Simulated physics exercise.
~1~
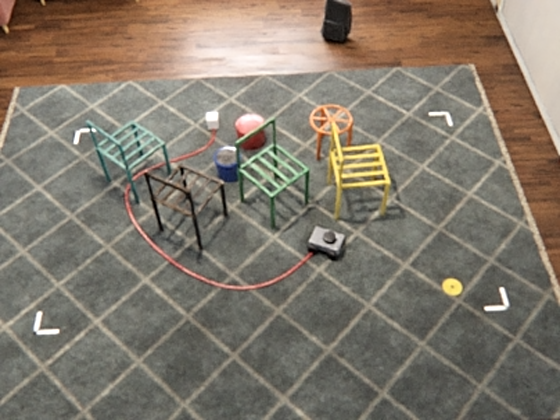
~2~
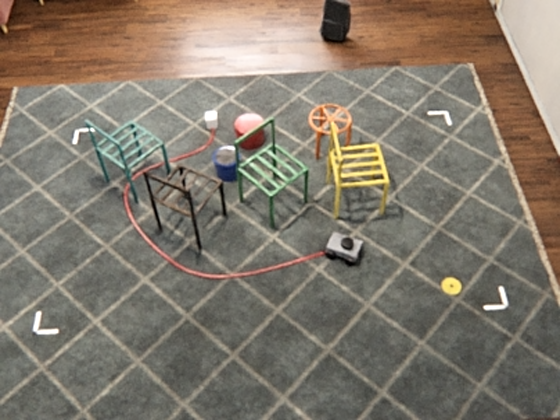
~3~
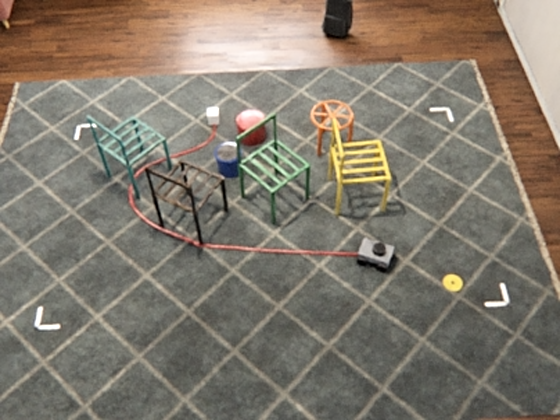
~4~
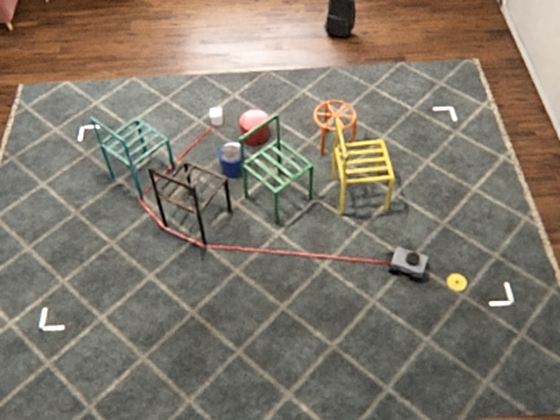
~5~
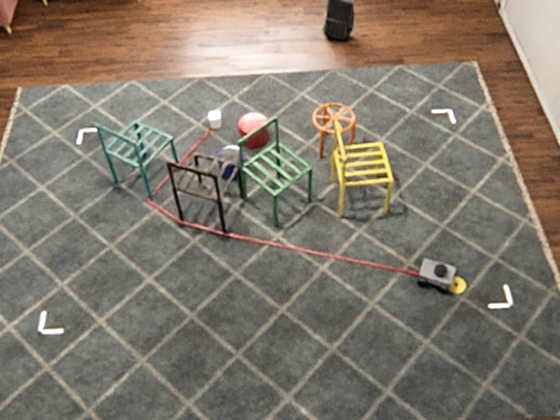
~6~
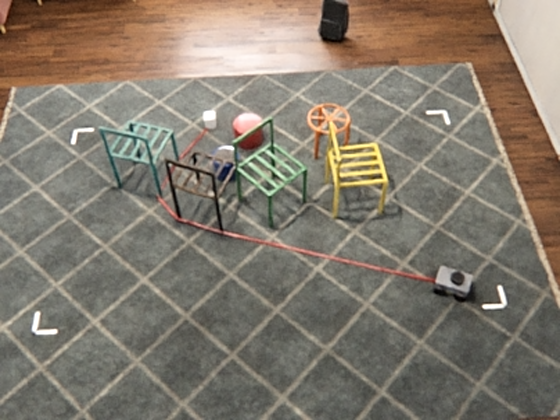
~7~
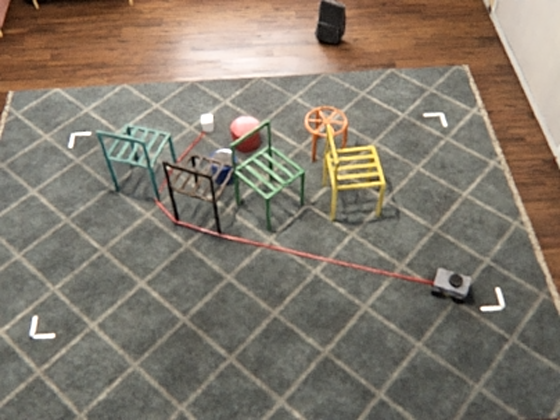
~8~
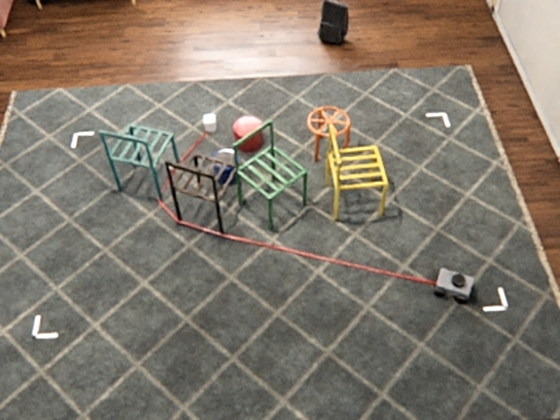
A small gray cart rolled right across a patterned rug, pulling a red cord taut past colorful chairs and dragging the black chair a little right, with the teal one shifting slightly, before crossing the yellow disc and stopping near a white corner mark.
